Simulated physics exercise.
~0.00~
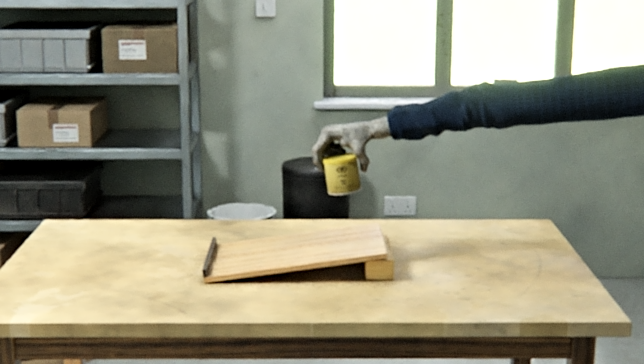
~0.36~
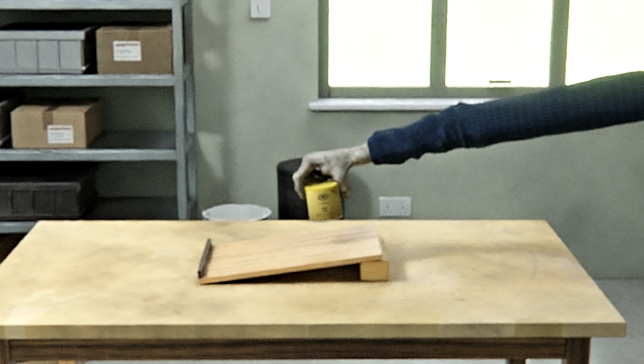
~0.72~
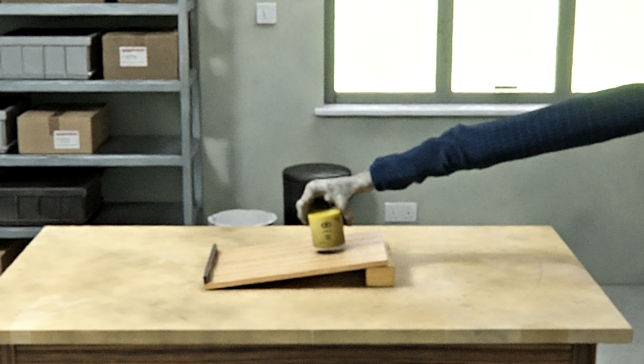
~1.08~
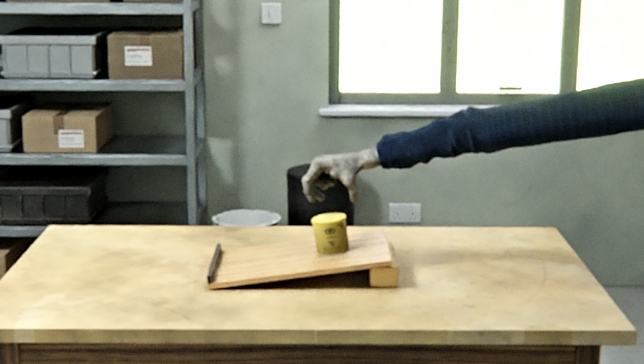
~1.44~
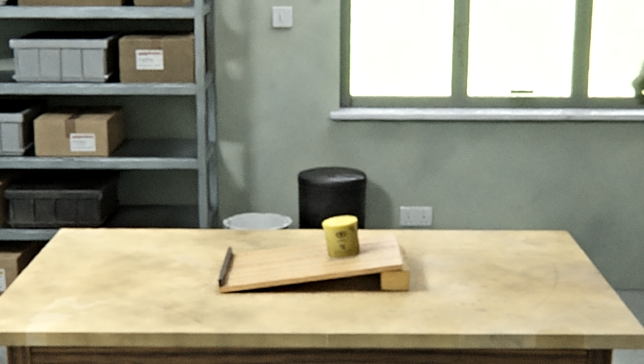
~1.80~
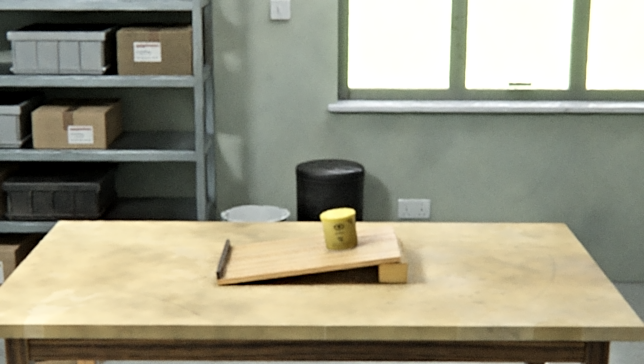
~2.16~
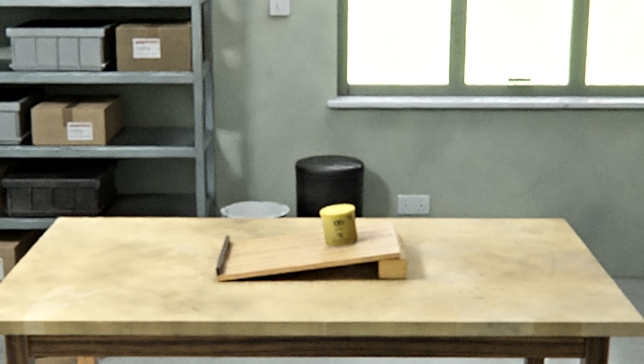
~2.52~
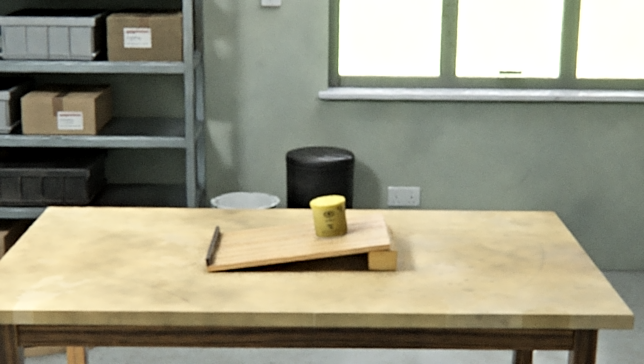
On a wooden table in a storage room, a hand lowered a yellow tin onto a gently sloping board propped on a block, then let go and drew back out of view, and the tin stayed where it was put.
